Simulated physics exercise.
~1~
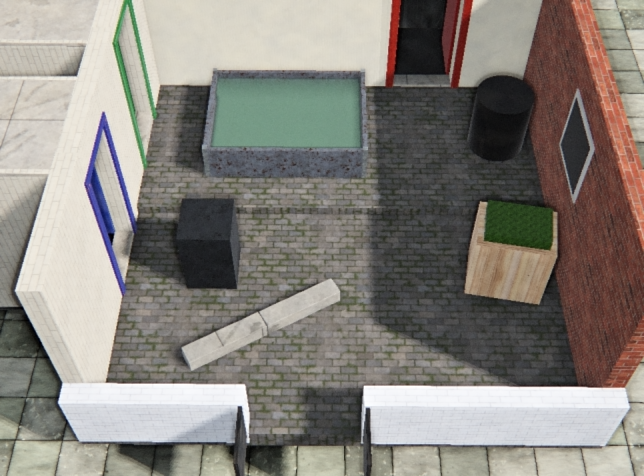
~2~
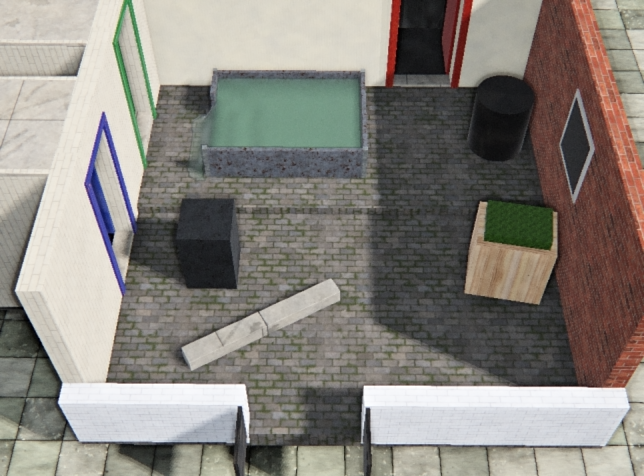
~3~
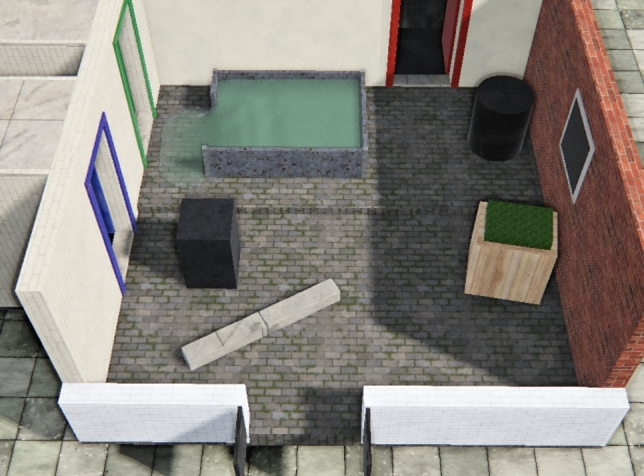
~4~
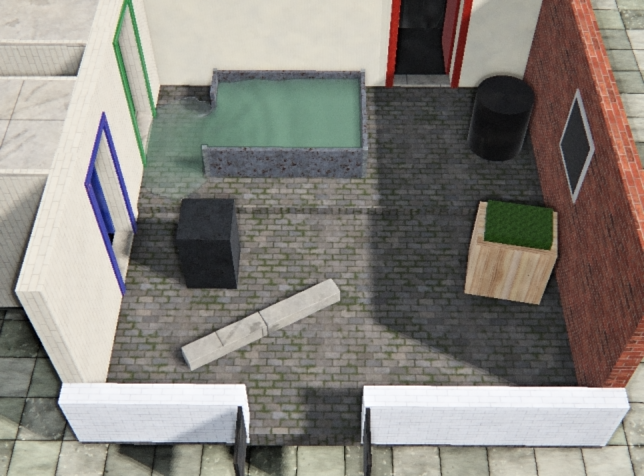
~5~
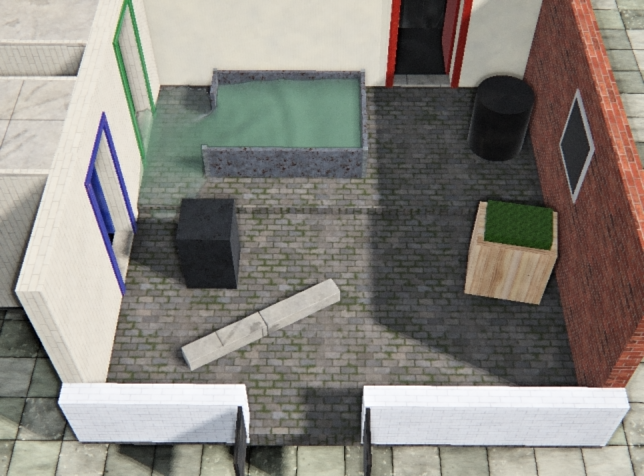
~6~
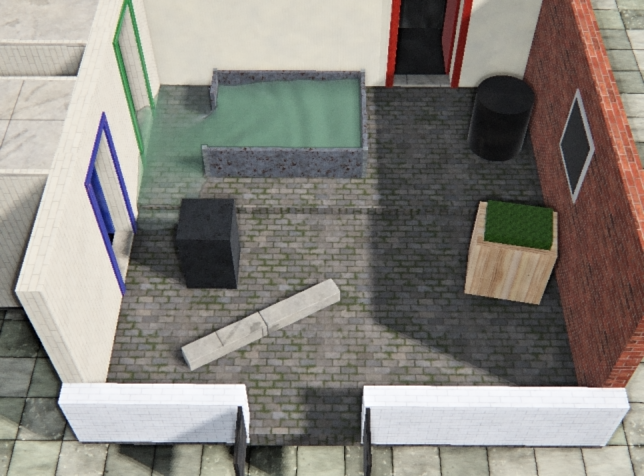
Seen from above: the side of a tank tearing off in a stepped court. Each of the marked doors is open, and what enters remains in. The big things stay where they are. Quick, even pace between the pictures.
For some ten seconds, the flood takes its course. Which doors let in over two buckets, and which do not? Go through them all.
Green door - over two buckets, red door - not over two, blue door - not over two.
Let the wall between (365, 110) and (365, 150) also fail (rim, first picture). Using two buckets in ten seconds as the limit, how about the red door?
Then: The red door tops the mark.
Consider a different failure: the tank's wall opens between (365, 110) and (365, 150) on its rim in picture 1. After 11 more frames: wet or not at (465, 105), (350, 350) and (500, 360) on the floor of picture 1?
In the order given: Swamped, untouched and untouched.
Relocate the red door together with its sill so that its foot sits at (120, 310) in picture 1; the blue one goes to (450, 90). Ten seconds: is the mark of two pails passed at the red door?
In this case the red door overshoots the mark.
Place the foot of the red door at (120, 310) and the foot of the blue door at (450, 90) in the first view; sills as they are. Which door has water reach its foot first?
That's the green-painted one.
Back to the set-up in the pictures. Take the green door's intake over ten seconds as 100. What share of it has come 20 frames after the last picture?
Around 95 %.
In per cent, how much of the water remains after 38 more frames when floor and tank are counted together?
Roughly 88 parts in every hundred.
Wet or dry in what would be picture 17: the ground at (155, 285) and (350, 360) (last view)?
Taking them as listed, I'd call them soaked and not wet.
A moment on, water covers 10 % of the floor; the green door over two buckets in, the red door not reached, the blue door wet at the sill, nothing in.
Next, water covers 20 % of the floor; the green door far over two buckets in, the red door not reached, the blue door wet at the sill, nothing in.
Then, water covers 35 % of the floor; the green door far over two buckets in, the red door wet at the sill, nothing in, the blue door wet at the sill, nothing in.
Later, water covers 70 % of the floor; the green door far over two buckets in, the red door under two buckets in, the blue door wet at the sill, nothing in.
In the end, water covers 85 % of the floor; the green door far over two buckets in, the red door under two buckets in, the blue door wet at the sill, nothing in.
